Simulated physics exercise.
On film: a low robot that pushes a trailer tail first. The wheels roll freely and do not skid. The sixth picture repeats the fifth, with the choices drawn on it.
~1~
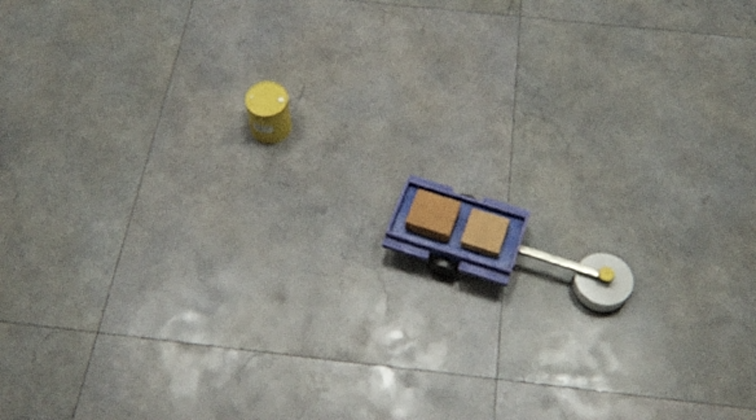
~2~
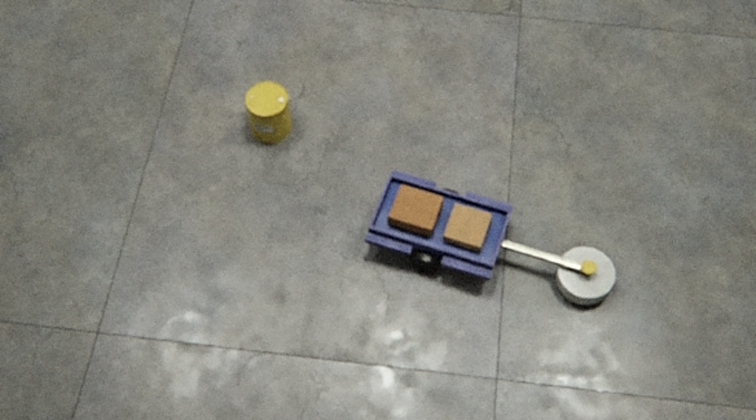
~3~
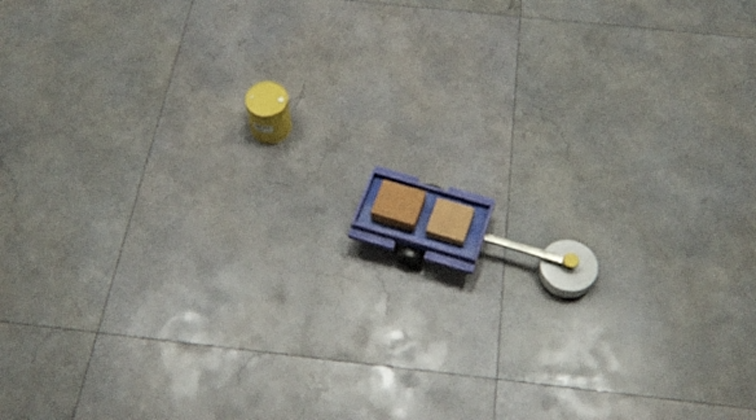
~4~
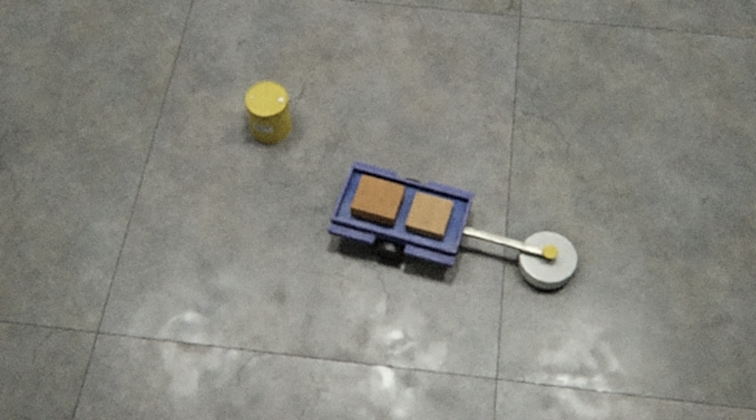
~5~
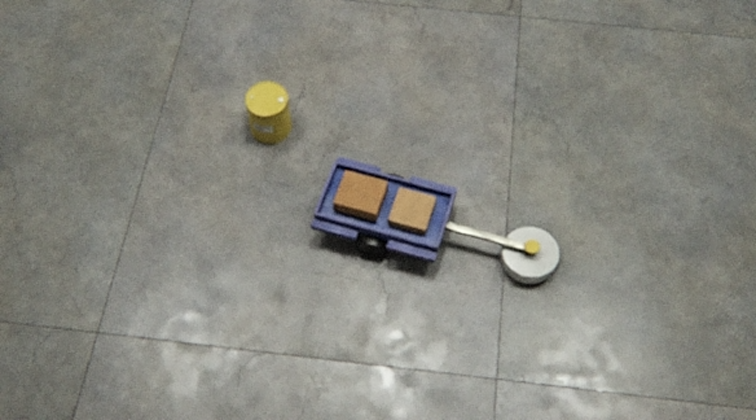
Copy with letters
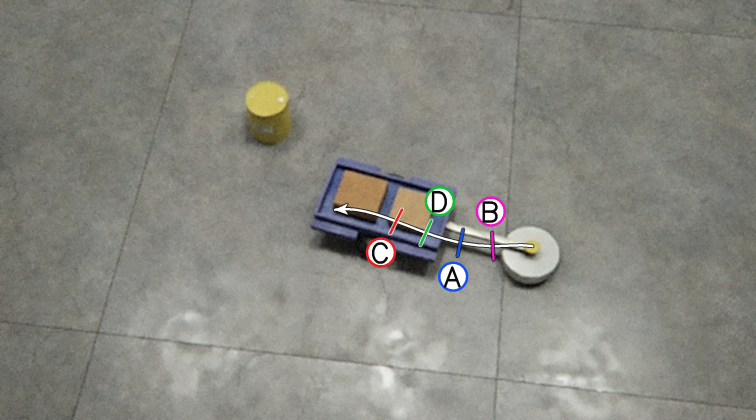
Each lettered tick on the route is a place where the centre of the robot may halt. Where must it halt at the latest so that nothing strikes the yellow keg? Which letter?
The farthest safe stop is A.
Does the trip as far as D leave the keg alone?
For that mark, no.
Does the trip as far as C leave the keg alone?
No.
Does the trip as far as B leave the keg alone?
Yes.
On the marked copy, A at (460, 243); B at (493, 246); C at (396, 221); D at (426, 233); the route from (532, 246) via (426, 233) to (335, 210).
Taking A. A third of the way, robot (505, 253), cart (363, 200).
Two thirds of the way, robot (480, 253), cart (342, 193).
When it is over, robot (459, 250), cart (324, 186); nothing has been touched.
As for the rest, B is safe but short; C is too far, the keg has been hit; D is too far, the keg has been hit.
